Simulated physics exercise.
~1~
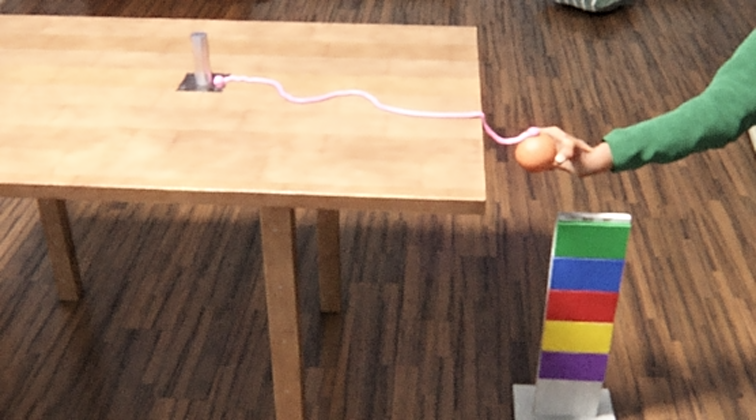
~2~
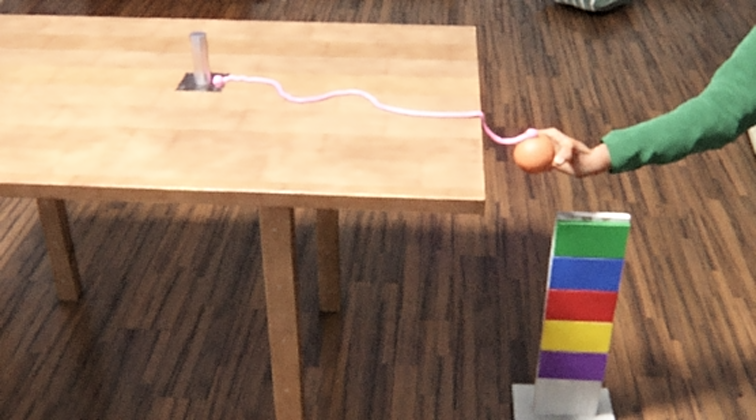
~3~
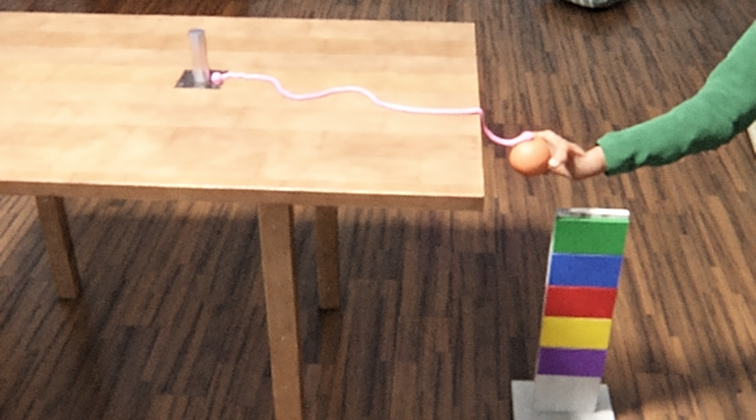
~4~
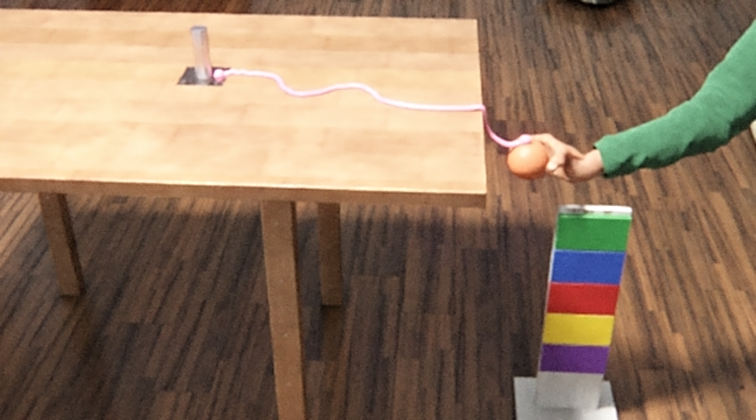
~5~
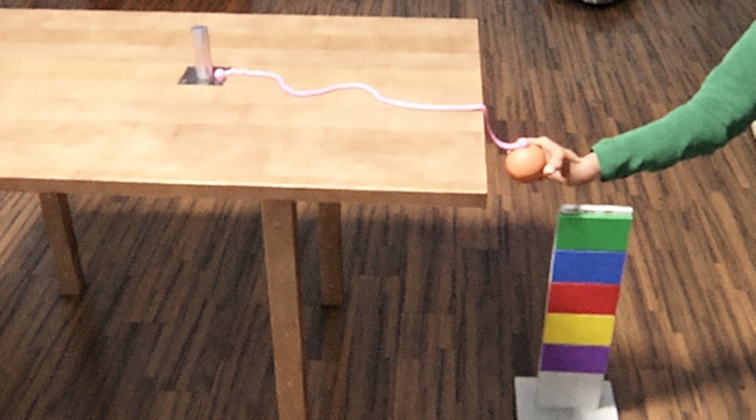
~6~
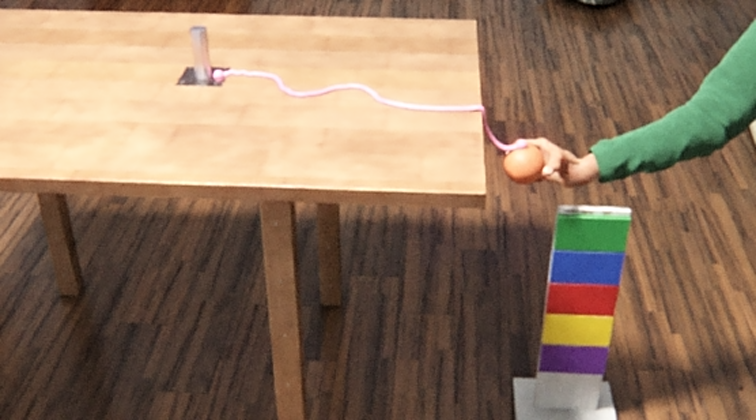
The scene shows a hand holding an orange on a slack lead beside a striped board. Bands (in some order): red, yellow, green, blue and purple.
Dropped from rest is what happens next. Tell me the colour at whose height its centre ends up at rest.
It ends up level with green.
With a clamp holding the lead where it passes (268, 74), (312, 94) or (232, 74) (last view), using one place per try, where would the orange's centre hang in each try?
Near (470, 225), then (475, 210), then (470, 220).
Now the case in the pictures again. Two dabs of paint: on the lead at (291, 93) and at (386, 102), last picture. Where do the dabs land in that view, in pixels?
You'll find the first mark at (319, 86) and the second mark at (435, 97).
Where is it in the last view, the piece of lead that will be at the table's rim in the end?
You'll find it close to (431, 109).
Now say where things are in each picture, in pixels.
The first picture shows orange (536, 152); green (592, 242); blue (587, 276); red (582, 307); yellow (577, 338); purple (573, 367).
The second picture shows orange (535, 154); lead through (248, 80) (287, 97) (351, 93) (403, 112) (471, 115).
The third picture shows orange (531, 157).
The fourth picture shows orange (529, 160); lead through (249, 74) (288, 91) (352, 86) (404, 106) (473, 109).
The fifth picture shows orange (526, 163).
The sixth picture shows orange (524, 164); lead through (248, 75) (288, 91) (351, 87) (404, 106) (472, 109).
Early on, orange near (456, 223); level with green.
Midway, orange near (491, 226); level with green.
Finally, orange near (473, 226); level with green. The lead holds its middle at green.
